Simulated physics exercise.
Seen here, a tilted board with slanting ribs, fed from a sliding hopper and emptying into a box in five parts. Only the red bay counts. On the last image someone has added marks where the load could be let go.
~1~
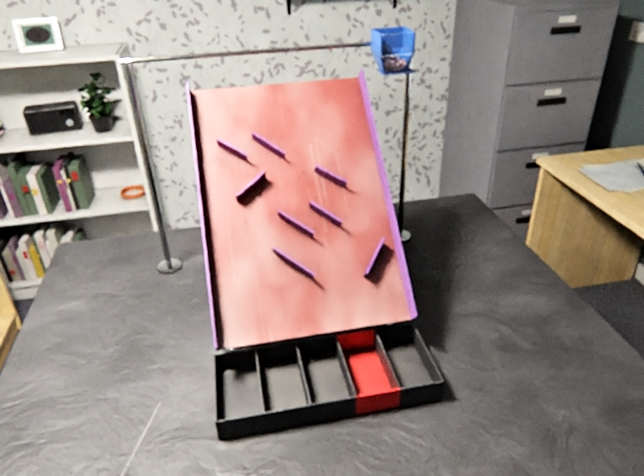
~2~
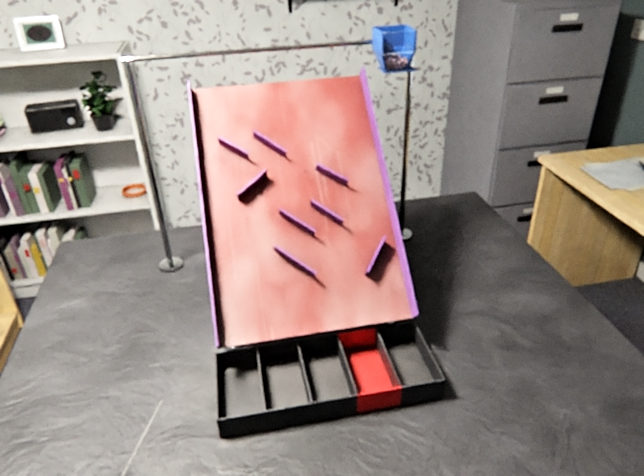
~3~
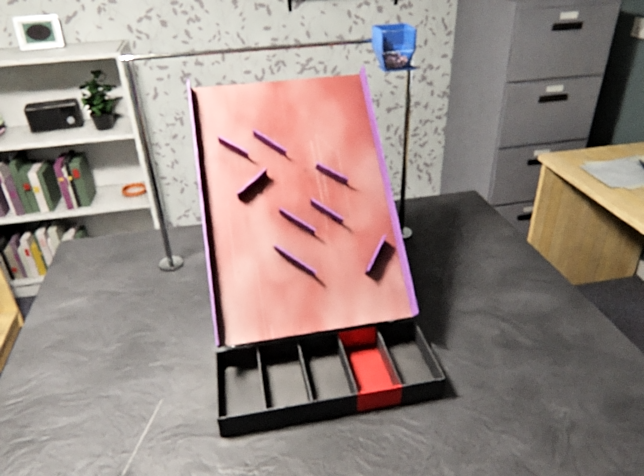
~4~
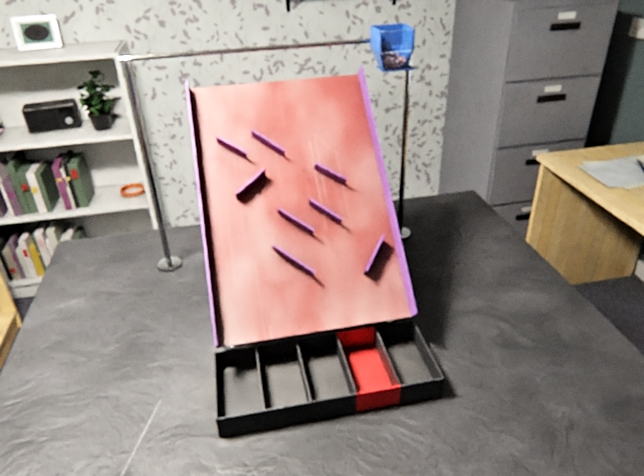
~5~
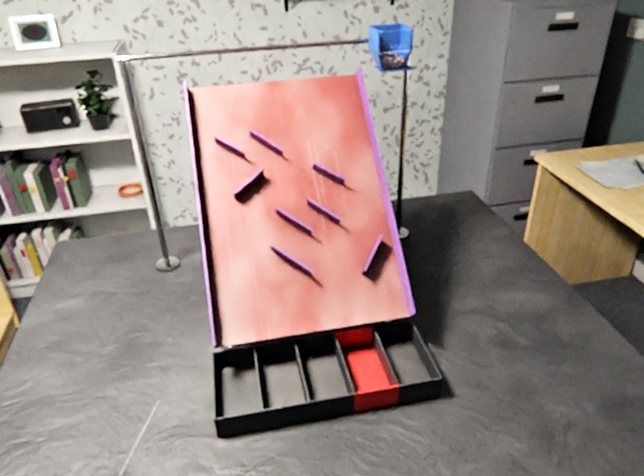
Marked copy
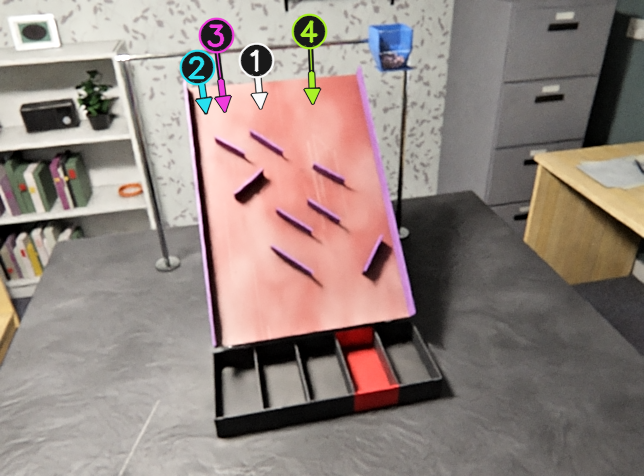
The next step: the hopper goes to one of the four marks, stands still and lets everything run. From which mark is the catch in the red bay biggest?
1 beats the others.
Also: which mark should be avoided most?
2.
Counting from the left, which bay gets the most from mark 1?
The fourth from the left.
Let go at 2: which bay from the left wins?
It is the first one.
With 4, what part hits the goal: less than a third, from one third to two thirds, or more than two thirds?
Less than a third.
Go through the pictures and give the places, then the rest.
Hopper (394, 62), sugar pearls, door shut, in the first frame.
Ribs (218, 137) to (248, 153), (254, 130) to (286, 151), (237, 194) to (266, 169), in the second frame.
Ribs (317, 163) to (349, 179), (280, 208) to (316, 230), (311, 199) to (344, 219), in the third frame.
Ribs (273, 245) to (315, 272), (367, 271) to (384, 235), in the fourth frame.
Red bay (377, 397), number 4 of 5 from the left, in the fifth frame.
On the marked copy, mark 1 meets the board at (260, 103); mark 2 meets the board at (205, 107); mark 3 meets the board at (224, 106); mark 4 meets the board at (312, 98).
Choosing 1, roughly half in the red bay, roughly a third in other bays, just a few outside the box.
Choosing 2, about a tenth in the red bay, roughly half in other bays, roughly a third outside the box.
Choosing 3, roughly a quarter in the red bay, roughly half in other bays, roughly a quarter outside the box.
Choosing 4, roughly a quarter in the red bay, roughly half in other bays, roughly a quarter outside the box.
